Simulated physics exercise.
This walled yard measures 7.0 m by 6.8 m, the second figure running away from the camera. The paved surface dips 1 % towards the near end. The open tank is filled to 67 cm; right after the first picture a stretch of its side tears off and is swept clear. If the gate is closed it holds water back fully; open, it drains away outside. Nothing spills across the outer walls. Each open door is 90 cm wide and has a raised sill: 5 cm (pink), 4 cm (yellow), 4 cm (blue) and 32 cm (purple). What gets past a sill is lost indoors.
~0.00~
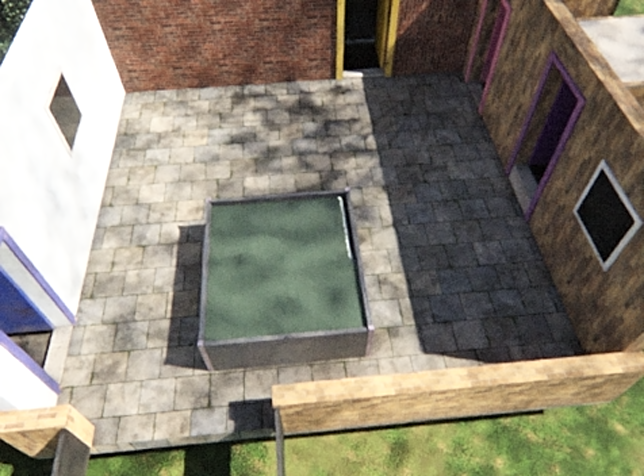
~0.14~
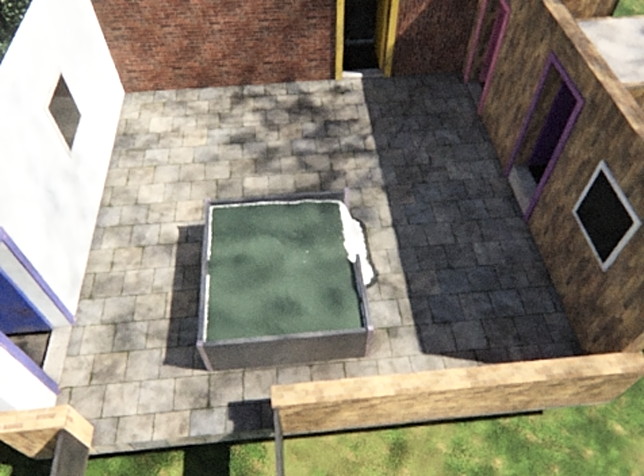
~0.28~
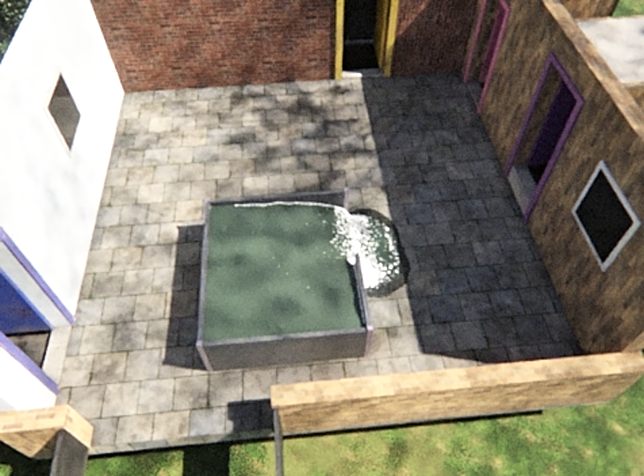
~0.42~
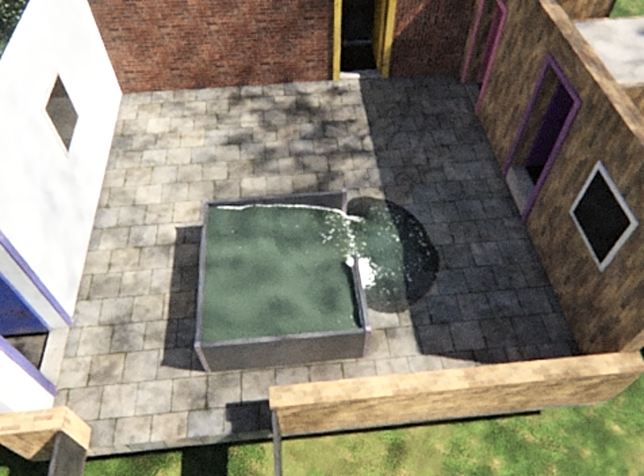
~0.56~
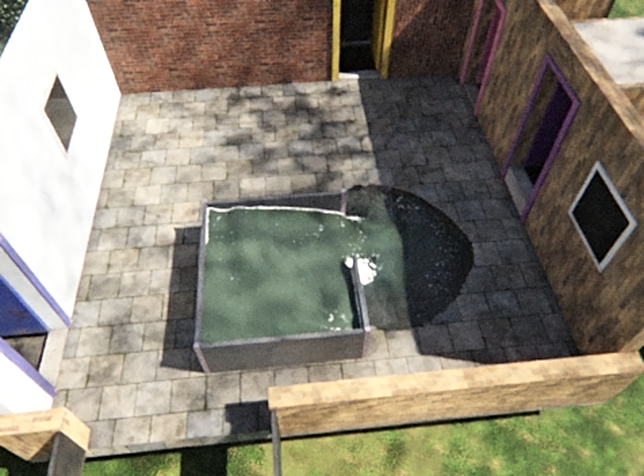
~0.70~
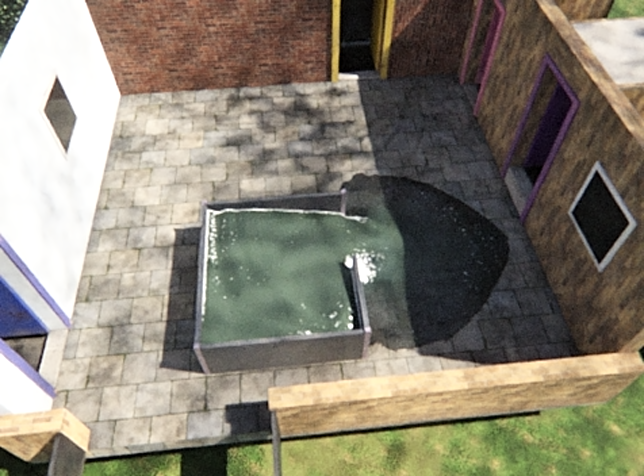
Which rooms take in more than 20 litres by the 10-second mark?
Door by door: At the pink door it passes the limit; at the yellow door it passes the limit; at the blue door it keeps below the limit; at the purple door it keeps below the limit.
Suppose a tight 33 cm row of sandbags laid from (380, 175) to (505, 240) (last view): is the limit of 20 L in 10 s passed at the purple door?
Then: Purple not over.
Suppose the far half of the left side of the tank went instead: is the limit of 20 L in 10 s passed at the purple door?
Then: Purple not over.
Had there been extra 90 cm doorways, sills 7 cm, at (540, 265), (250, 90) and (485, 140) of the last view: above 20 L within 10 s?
In that order: Over, under, above.
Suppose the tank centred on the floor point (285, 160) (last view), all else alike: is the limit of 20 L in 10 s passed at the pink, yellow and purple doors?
Then: Pink over, yellow over, purple not over.
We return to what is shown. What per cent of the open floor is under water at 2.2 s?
Near 30 per cent is wet.
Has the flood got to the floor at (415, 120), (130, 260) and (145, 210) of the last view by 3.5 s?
In that order: Wet, still dry, still dry.
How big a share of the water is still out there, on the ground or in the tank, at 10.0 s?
Roughly 88 in a hundred.
After 1.4 s water covers 25 % of the floor and is deepest (40 cm) near (349, 245); pink door not reached, yellow door not reached, blue door not reached, purple door 29 cm at the sill, 0 L in.
After 2.2 s water covers 30 % of the floor and is deepest (36 cm) near (584, 365); pink door 7 cm at the sill, 0 L in, yellow door not reached, blue door not reached, purple door 31 cm at the sill, 0 L in.
After 3.5 s water covers 40 % of the floor and is deepest (30 cm) near (590, 378); pink door 9 cm at the sill, 11 L in, yellow door 5 cm at the sill, 0 L in, blue door not reached, purple door 20 cm at the sill, 0 L in.
After 6.0 s water covers 70 % of the floor and is deepest (16 cm) near (590, 378); pink door 12 cm at the sill, 68 L in, yellow door 8 cm at the sill, 23 L in, blue door 4 cm at the sill, 0 L in, purple door 15 cm at the sill, 0 L in.
After 10.0 s water covers 95 % of the floor and is deepest (12 cm) near (564, 381); pink door 9 cm at the sill, 139 L in, yellow door 6 cm at the sill, 46 L in, blue door 5 cm at the sill, 6 L in, purple door 9 cm at the sill, 0 L in.
